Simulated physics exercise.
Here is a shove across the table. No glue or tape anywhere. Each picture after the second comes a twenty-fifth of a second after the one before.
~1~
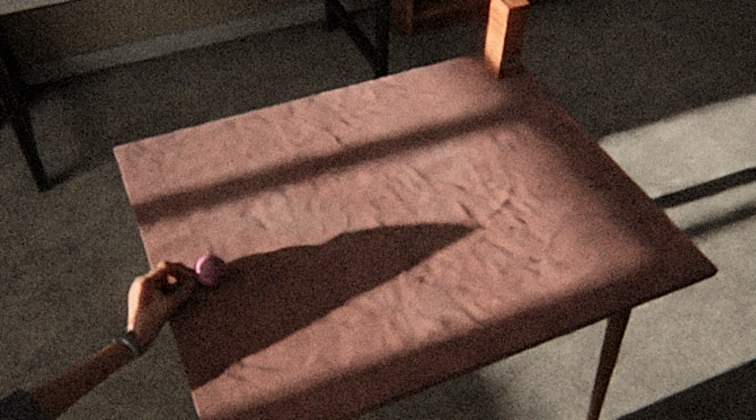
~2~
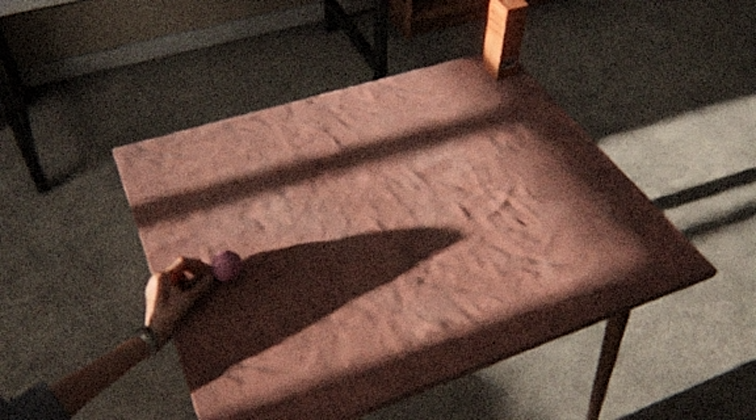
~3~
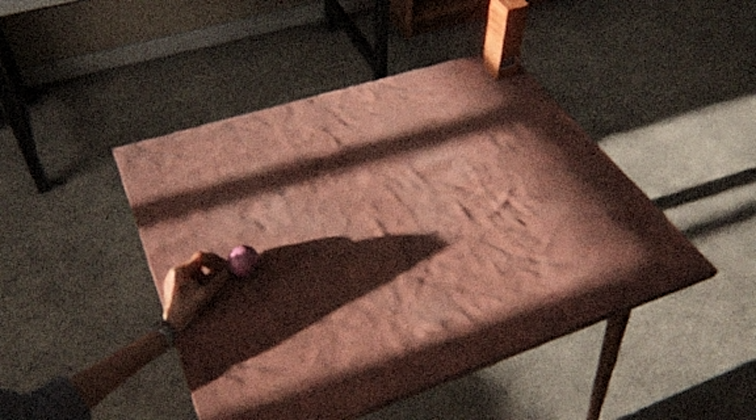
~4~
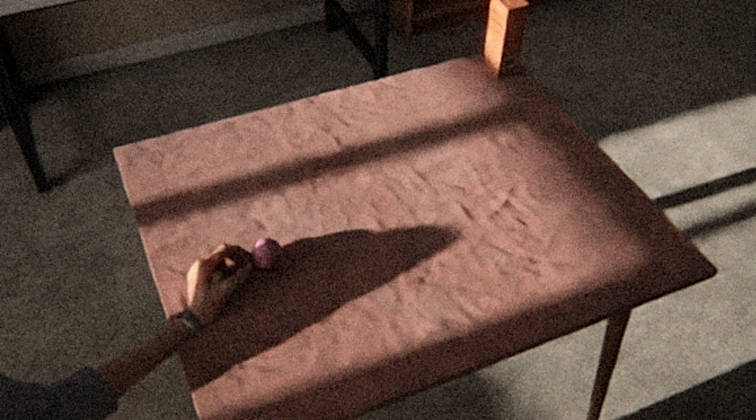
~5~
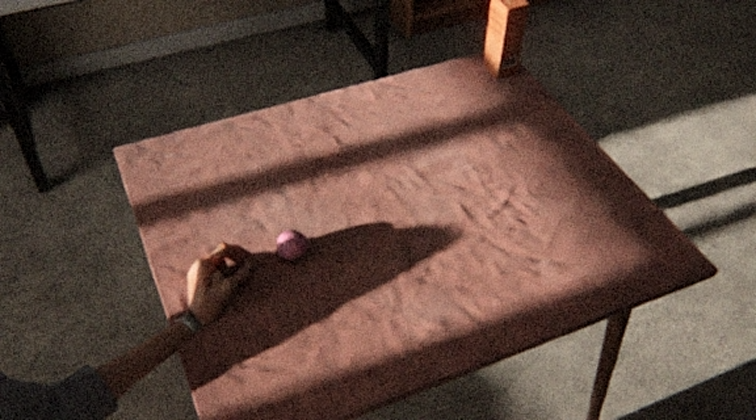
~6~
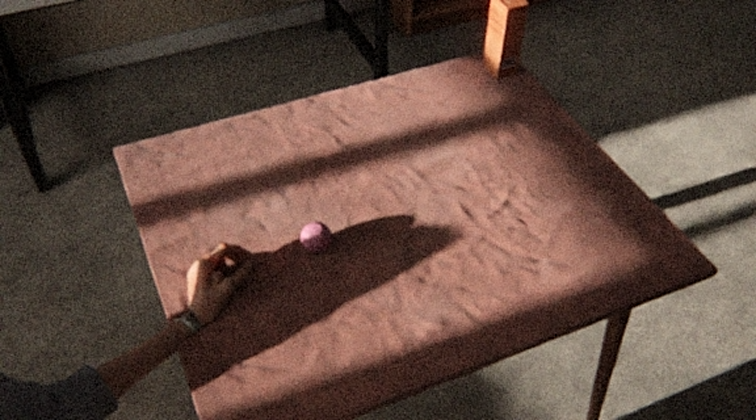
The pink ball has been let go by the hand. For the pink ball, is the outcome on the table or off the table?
It exits the tabletop.
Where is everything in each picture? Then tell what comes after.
Under the hand; pink ball (211, 270), in the first frame.
Under the hand; pink ball (227, 266), in the second frame.
Under the hand; pink ball (244, 261), in the third frame.
Pink ball (267, 254), in the fourth frame.
Pink ball (292, 245) moved about its own width, in the fifth frame.
Pink ball (317, 237) moved well along, in the sixth frame.
Then, 0.40 s later than the last frame, pink ball moved well along near (524, 171).
Then, 0.80 s later than the last frame, pink ball now off the table.
When it is over, off the table, pink ball.
